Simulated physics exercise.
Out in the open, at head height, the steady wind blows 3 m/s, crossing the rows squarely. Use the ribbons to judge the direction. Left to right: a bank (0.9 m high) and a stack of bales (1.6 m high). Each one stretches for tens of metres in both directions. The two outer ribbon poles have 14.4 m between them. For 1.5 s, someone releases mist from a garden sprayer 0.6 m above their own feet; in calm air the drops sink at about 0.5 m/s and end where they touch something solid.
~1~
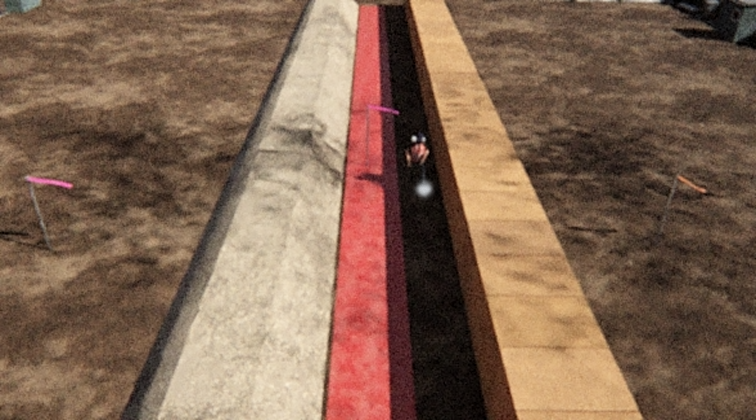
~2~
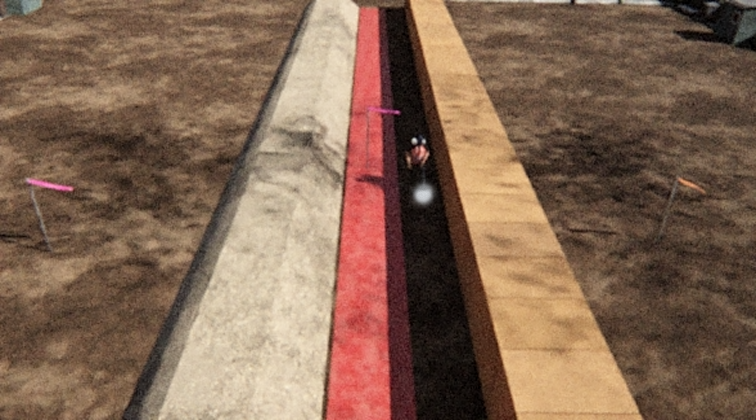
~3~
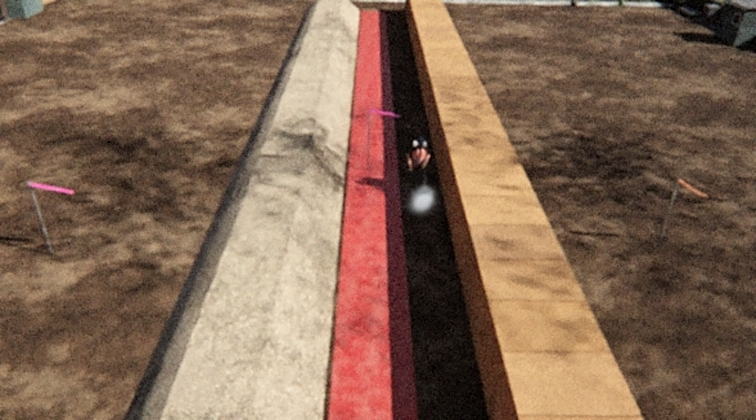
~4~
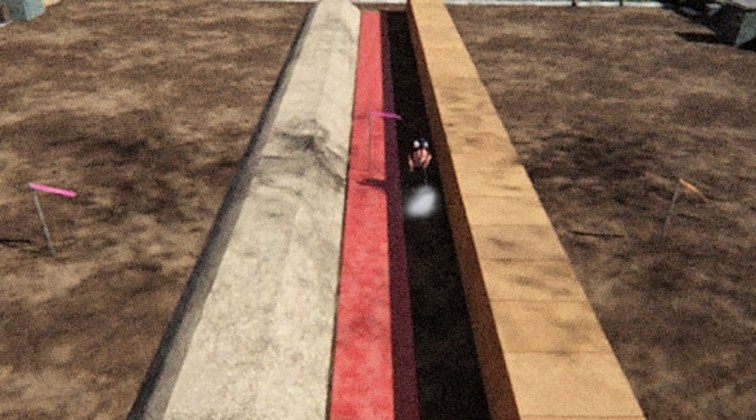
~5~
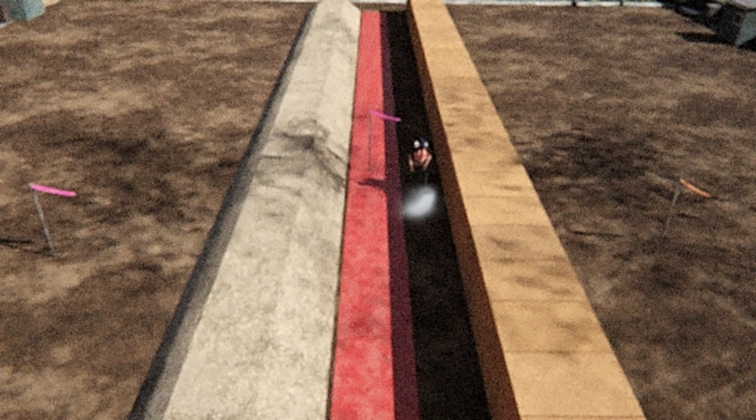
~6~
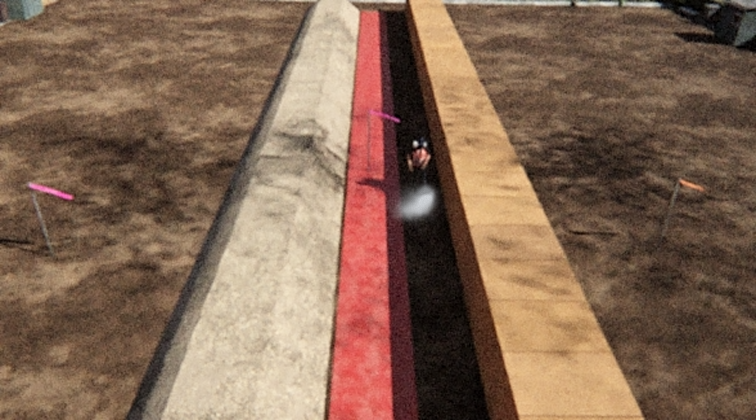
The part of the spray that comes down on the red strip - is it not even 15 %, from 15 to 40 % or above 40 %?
It is from 15 to 40 %.
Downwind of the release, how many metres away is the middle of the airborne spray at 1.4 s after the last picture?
It comes to roughly 0.5 m.
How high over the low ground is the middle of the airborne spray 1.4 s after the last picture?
Middle height: Approx. 0.2 m.
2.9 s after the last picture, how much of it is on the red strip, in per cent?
30 %.
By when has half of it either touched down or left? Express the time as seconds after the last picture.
0.6 s.
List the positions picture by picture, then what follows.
The left ribbon ends at (71, 186), leaning 80 degrees to the right, the spray in the air spans x = 420 to 430 around y = 190 and it comes from (424, 186), in the first picture.
The spray in the air spans x = 420 to 430 around y = 195 and the red one passes (372, 241), in the second picture.
The inner ribbon ends at (400, 116), leaning 80 degrees to the right, the spray in the air spans x = 415 to 430 around y = 200 and the top of the bank crosses (277, 180), in the third picture.
The left ribbon ends at (75, 195), leaning 75 degrees to the right, the spray in the air spans x = 410 to 430 around y = 200 and the red one passes (375, 194), in the fourth picture.
The right ribbon ends at (710, 197), leaning 60 degrees to the right and the spray in the air spans x = 405 to 430 around y = 200, in the fifth picture.
The inner ribbon ends at (399, 121), leaning 75 degrees to the right, the spray in the air spans x = 400 to 430 around y = 200 and the top of the bank crosses (277, 181), in the sixth picture.
Then, 1.4 s after the last picture, 82 % is no longer flying here, and 20 % lies on the red strip; the middle of what still flies is 0.2 m above the low ground, near (403, 206).
Then, 2.9 s after the last picture, 97 % is no longer flying here, and 30 % lies on the red strip.
Then, 6.9 s after the last picture, 100 % is no longer flying here, and 33 % lies on the red strip.
Then, 18.9 s after the last picture, 100 % is no longer flying here, and 33 % lies on the red strip.
Then, 43.9 s after the last picture, 100 % is no longer flying here, and 33 % lies on the red strip.
